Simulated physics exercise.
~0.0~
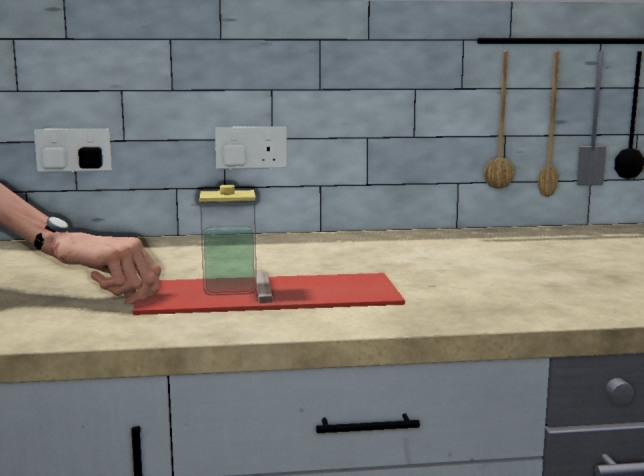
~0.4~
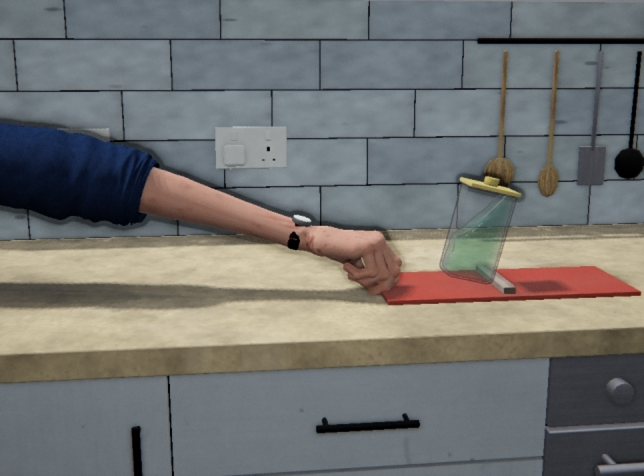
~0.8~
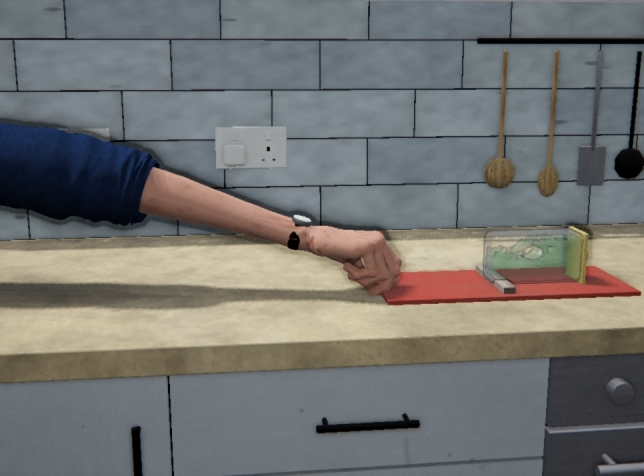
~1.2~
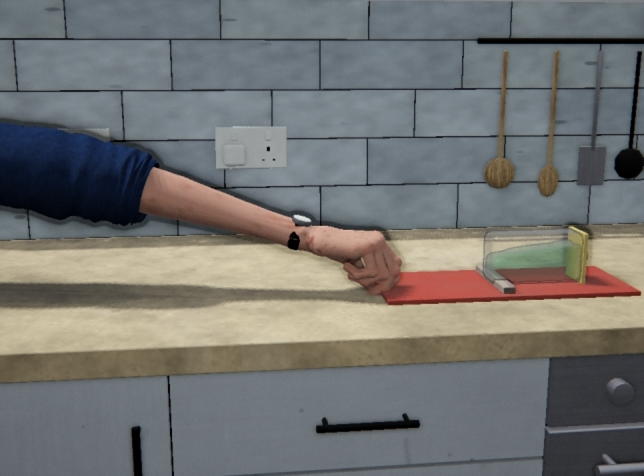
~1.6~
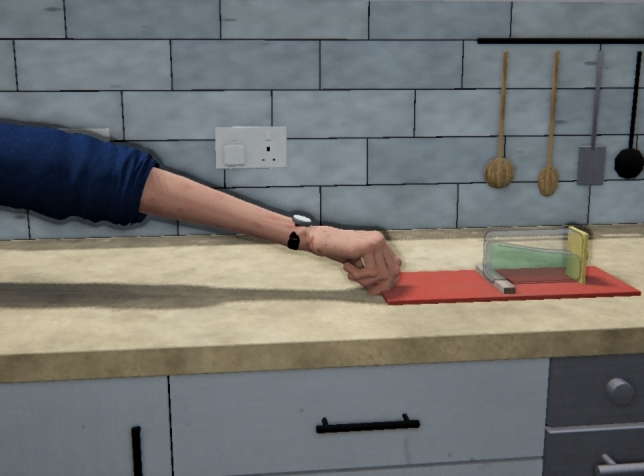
A red board pushed right by a hand stops, and the closed canister topples onto its side.
